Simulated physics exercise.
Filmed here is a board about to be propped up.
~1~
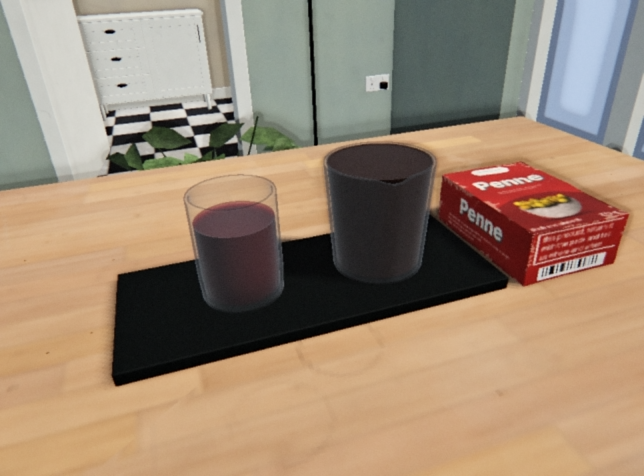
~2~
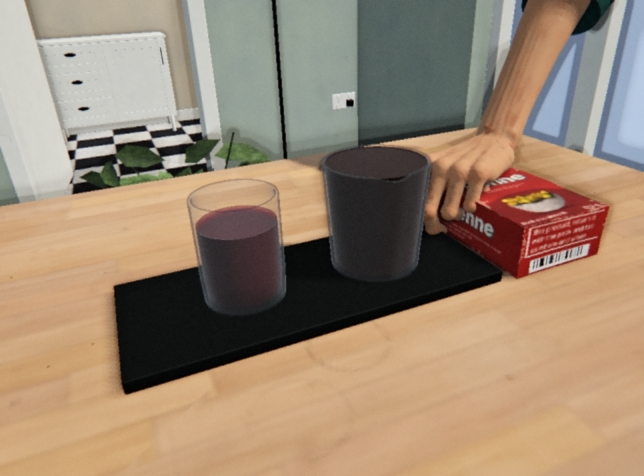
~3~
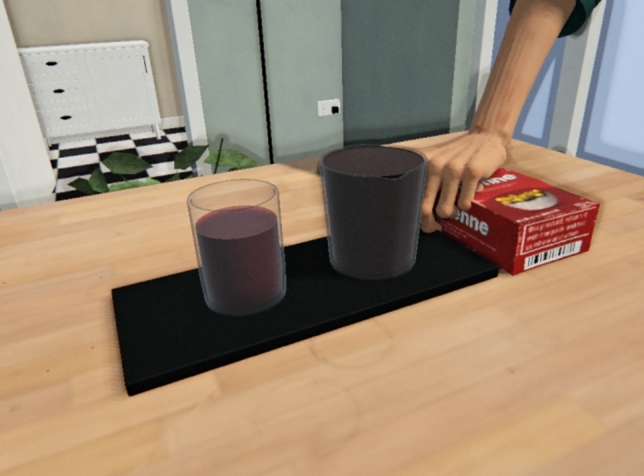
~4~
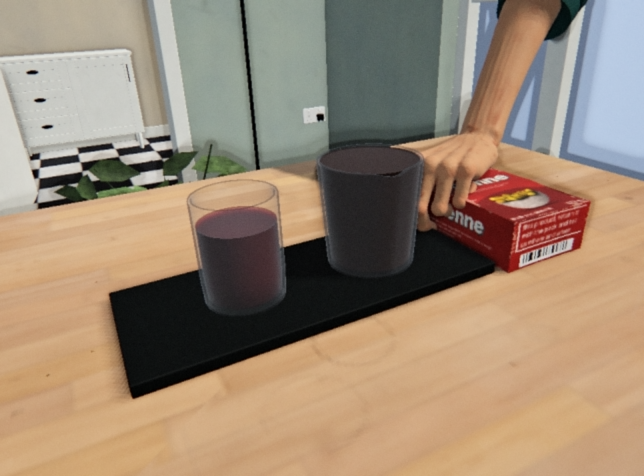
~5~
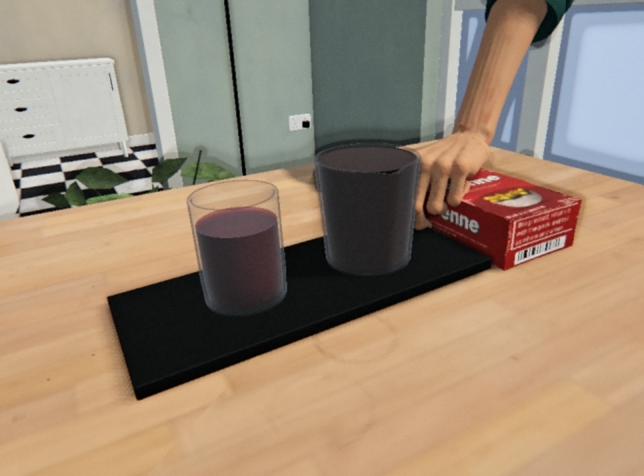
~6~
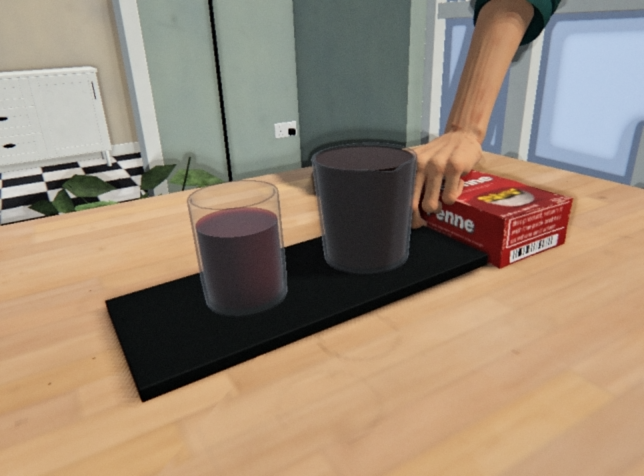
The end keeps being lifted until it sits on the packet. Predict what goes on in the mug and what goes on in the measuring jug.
My prediction: Mug: Nothing pours out; measuring jug: Some pours out.
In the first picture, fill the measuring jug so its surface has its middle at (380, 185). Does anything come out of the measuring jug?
Note: Contents retained.
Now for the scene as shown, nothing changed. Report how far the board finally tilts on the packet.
Roughly 11 degrees.
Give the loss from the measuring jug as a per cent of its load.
6 per cent.
Soon after, the board slopes by about 6°; mug, nothing has left it; measuring jug, some has gone over its rim.
Later, the board slopes by about 12°; mug, nothing has left it; measuring jug, some has gone over its rim.
In the end, the board slopes by about 11°, resting on the packet; mug, nothing has left it; measuring jug, some has gone over its rim.
